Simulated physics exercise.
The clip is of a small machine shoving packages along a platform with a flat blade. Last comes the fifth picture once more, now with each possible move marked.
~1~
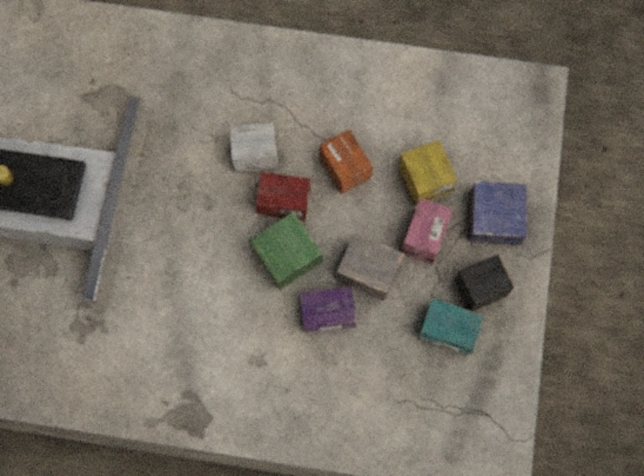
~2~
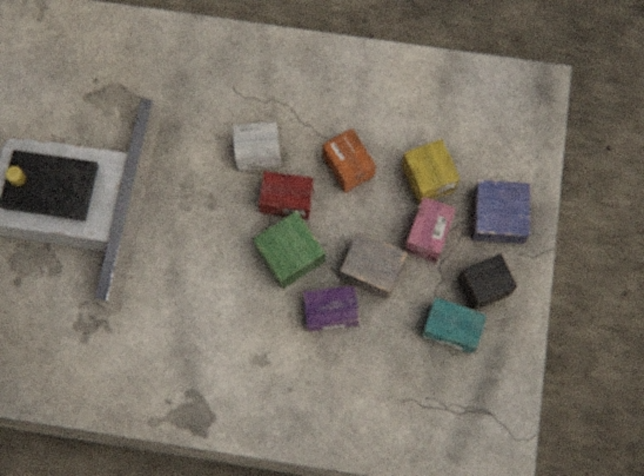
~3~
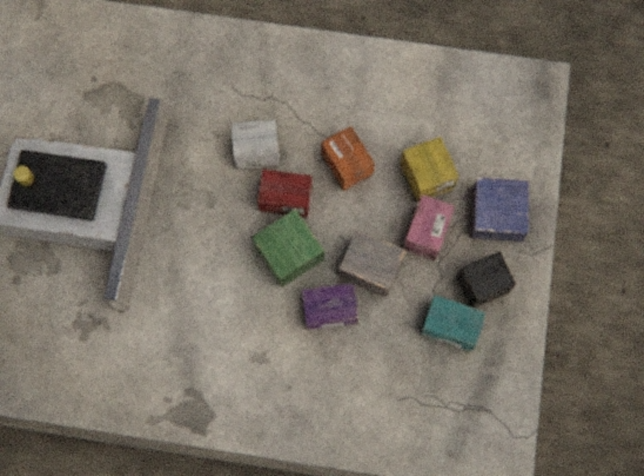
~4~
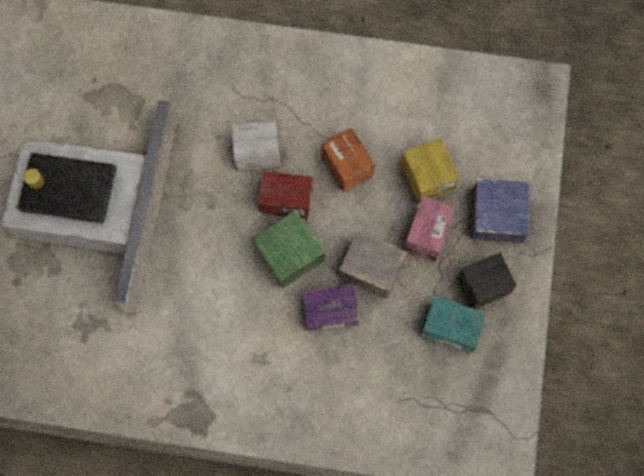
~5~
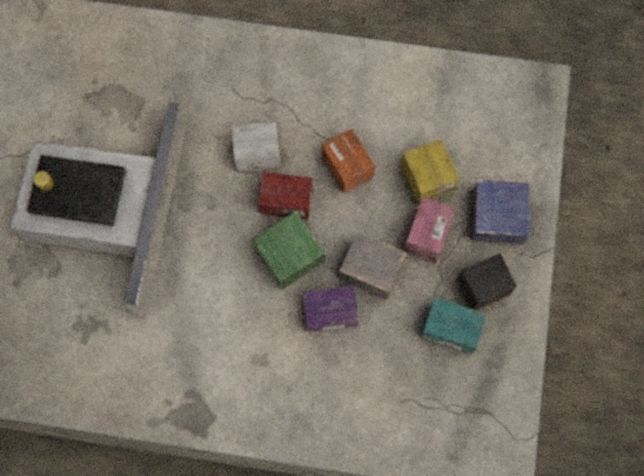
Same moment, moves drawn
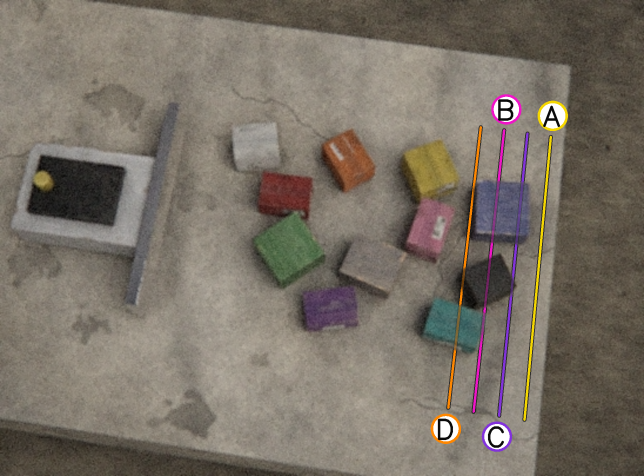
At first, a small pale machine with a black top and a wide flat blade sits at the left of a concrete platform, facing a scattered group of coloured packages. It then creeps steadily to the right, bringing the blade closer to the packages, which stay in place untouched, a gap still remaining.
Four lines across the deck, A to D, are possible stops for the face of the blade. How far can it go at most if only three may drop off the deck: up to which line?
It should halt at D.
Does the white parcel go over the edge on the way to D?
No.
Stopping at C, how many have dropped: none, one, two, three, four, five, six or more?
In all, six or more.
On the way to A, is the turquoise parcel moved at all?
By then, yes.
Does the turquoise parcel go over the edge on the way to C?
By then, yes.
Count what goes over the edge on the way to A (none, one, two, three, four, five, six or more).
Six or more.
On the marked copy, A at (538, 272); B at (490, 265); C at (514, 269); D at (465, 261).
With D. Early on, robot (193, 207); orange parcel (356, 163); white parcel (307, 157).
Further on, robot (306, 223); blue crate (532, 223); black crate (508, 288).
At the end, robot (395, 236); black crate over the edge; yellow parcel over the edge; three fallen.
As for the rest, A drops eleven; B drops seven; C drops seven.
